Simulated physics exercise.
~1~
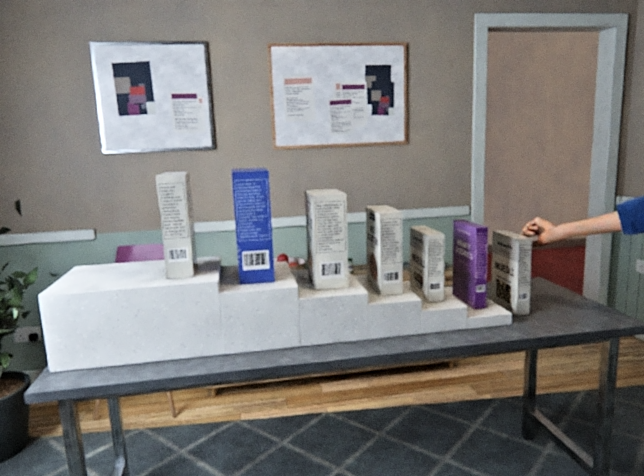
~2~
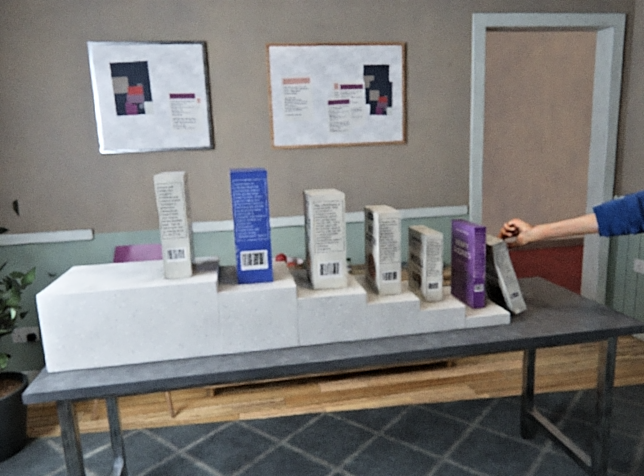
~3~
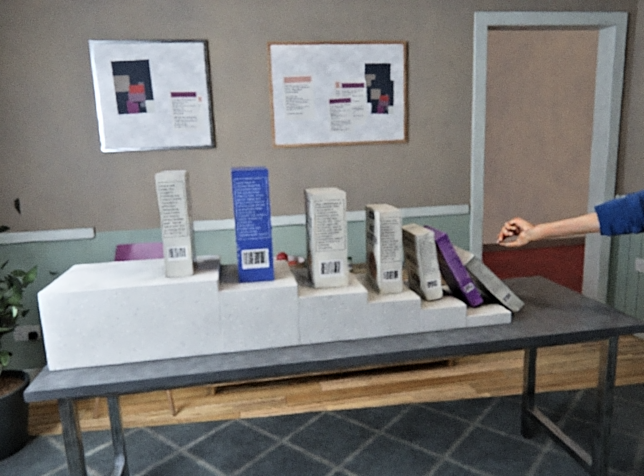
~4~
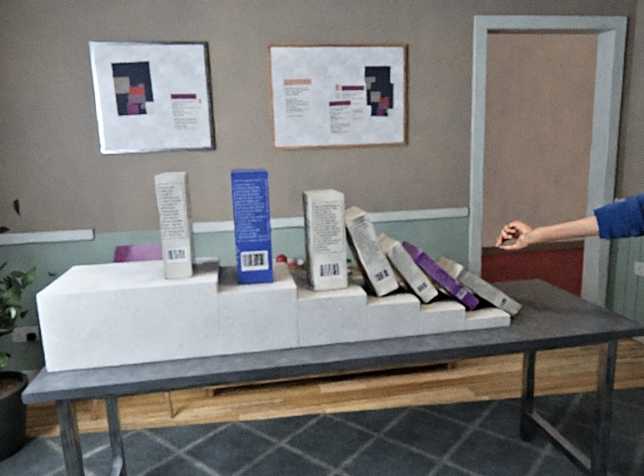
To begin with, seven cereal boxes of varying thickness stand on end along a flight of low white steps on a grey table, while a hand reaches in from the right to the lowest box. The hand tips that box to the left, and it leans into the purple one beside it. The purple box then tilts left in turn, pushing over the small pale box on the next step up. Another pale box leans over after it, coming up against the thick grey box. At the end four boxes lie slanted leftward, while the grey, blue and farthest pale boxes remain upright.
